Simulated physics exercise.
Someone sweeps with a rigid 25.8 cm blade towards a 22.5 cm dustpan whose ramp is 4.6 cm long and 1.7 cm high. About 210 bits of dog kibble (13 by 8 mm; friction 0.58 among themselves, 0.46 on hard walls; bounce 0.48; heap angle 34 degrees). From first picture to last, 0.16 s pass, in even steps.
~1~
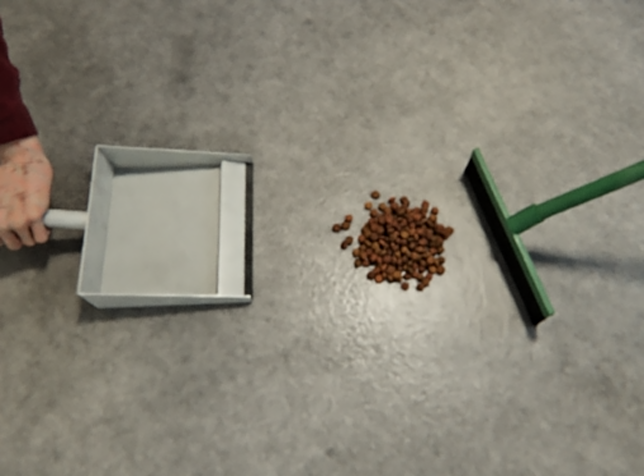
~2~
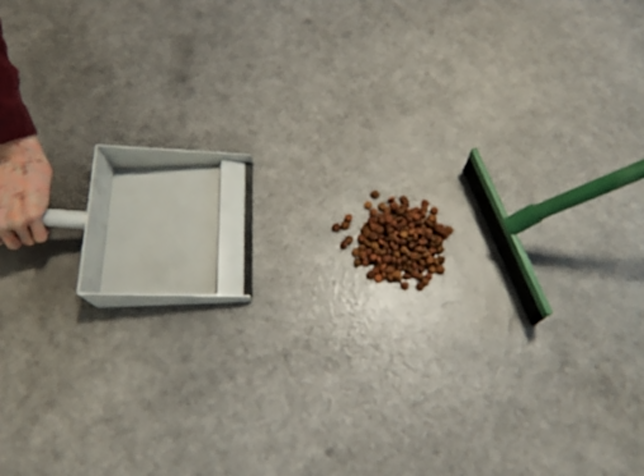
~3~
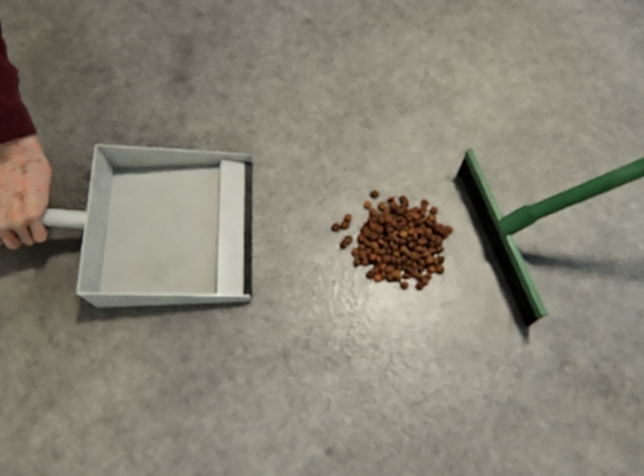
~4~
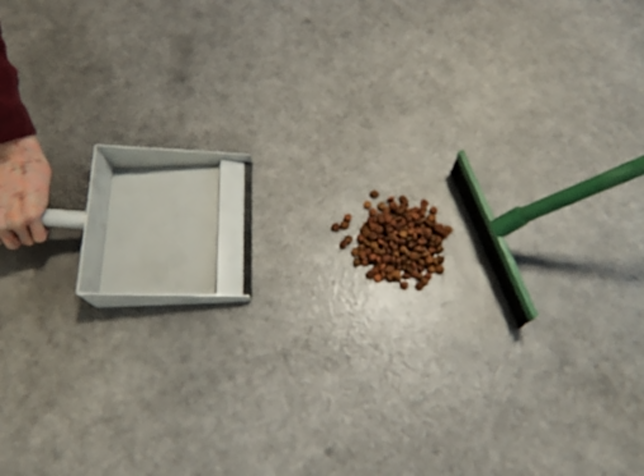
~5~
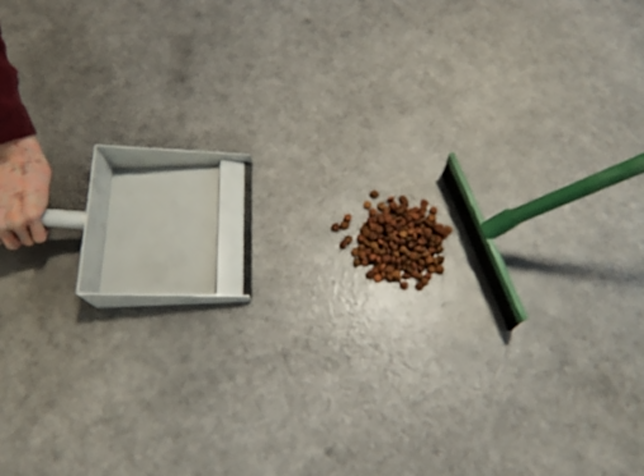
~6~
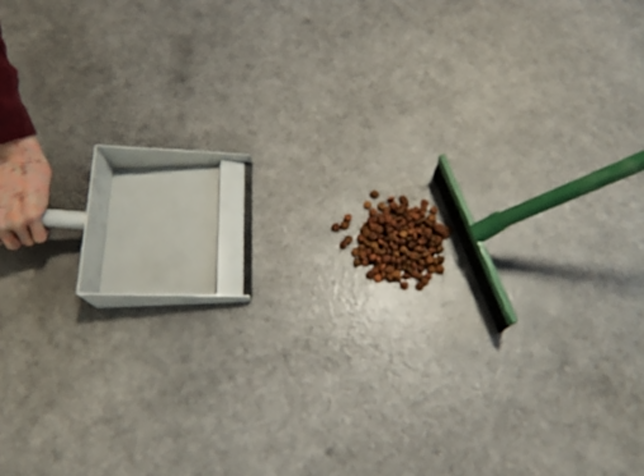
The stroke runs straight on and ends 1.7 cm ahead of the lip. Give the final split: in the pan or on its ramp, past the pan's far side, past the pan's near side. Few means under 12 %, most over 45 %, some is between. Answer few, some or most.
In the pan or on its ramp: Some; past the pan's far side: Few; past the pan's near side: Some.
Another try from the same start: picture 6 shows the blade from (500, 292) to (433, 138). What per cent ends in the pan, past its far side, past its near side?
Pan 0, far 5, near 5.
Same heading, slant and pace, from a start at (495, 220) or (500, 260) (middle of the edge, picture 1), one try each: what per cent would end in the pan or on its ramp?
Some 15 and 25 per cent.
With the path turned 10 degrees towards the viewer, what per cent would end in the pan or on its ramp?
Then about 15 per cent.
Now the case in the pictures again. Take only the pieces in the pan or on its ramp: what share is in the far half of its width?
About 10 per cent.
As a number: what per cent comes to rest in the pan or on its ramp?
Some 20 per cent.
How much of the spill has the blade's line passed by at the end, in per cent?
Some 5 per cent.
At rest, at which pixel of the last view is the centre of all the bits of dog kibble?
Near (258, 274).
Then, 0.29 s after the last picture, middle of the blade 19 cm from the lip; 0 % over the lip, far side 0 %, near side 10 %.
Then, 0.49 s after the last picture, middle of the blade 10 cm from the lip; 0 % over the lip, far side 0 %, near side 20 %.
Then, 0.80 s after the last picture, middle of the blade 5 cm from the lip; 20 % over the lip, far side 0 %, near side 25 %.
In the end, pan 20 %, far side 0 %, near side 25 %, in front of the lip or behind the blade 55 %.
